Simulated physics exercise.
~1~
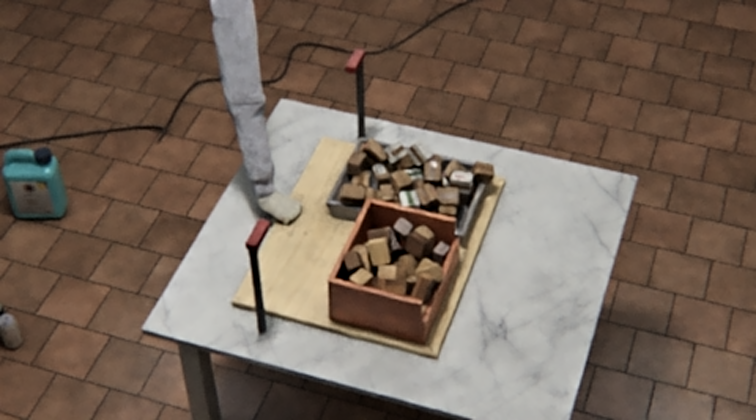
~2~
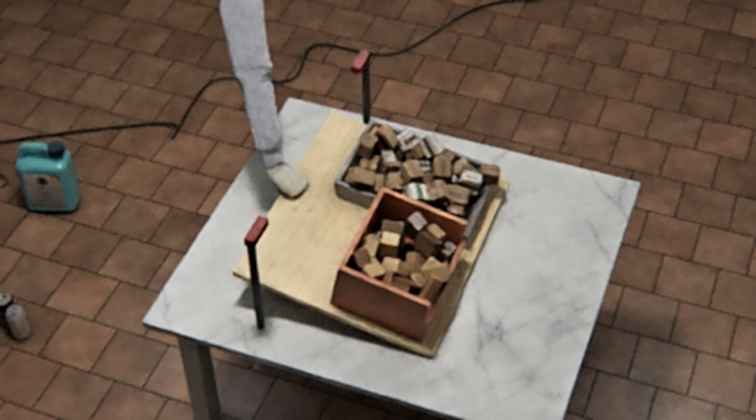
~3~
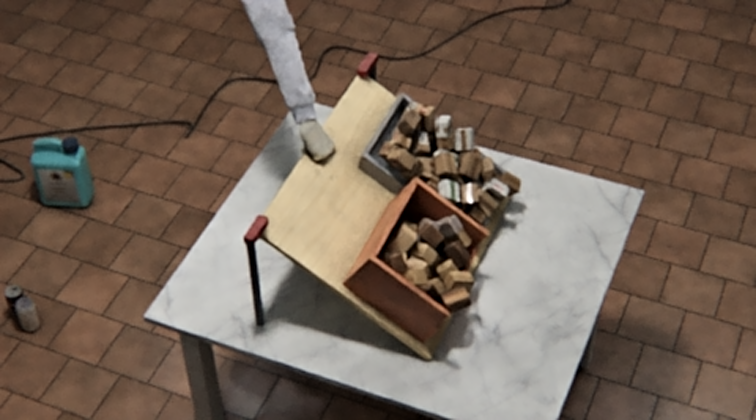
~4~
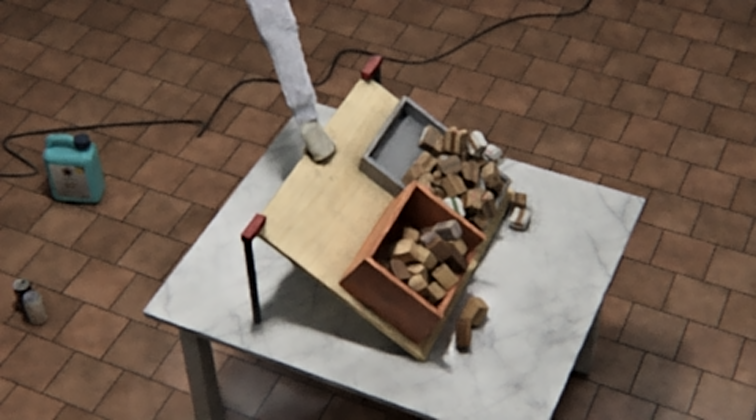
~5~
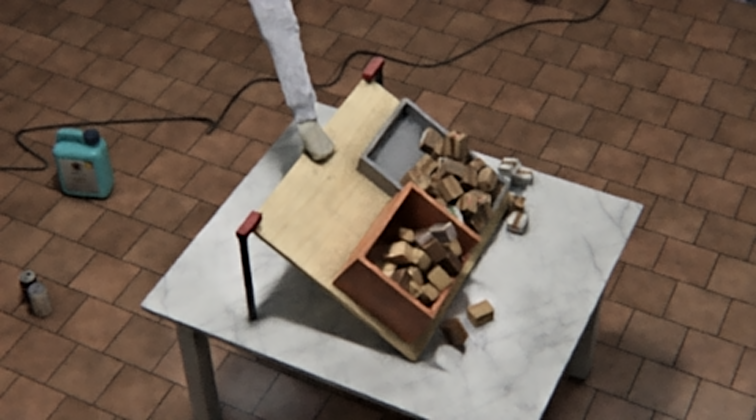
A wooden board holding two open boxes of small blocks tipped up steeply at its left end until it met two red stops, and the grey box's load slid towards the right, a few pieces spilling onto the marble table while most blocks stayed in the orange box.
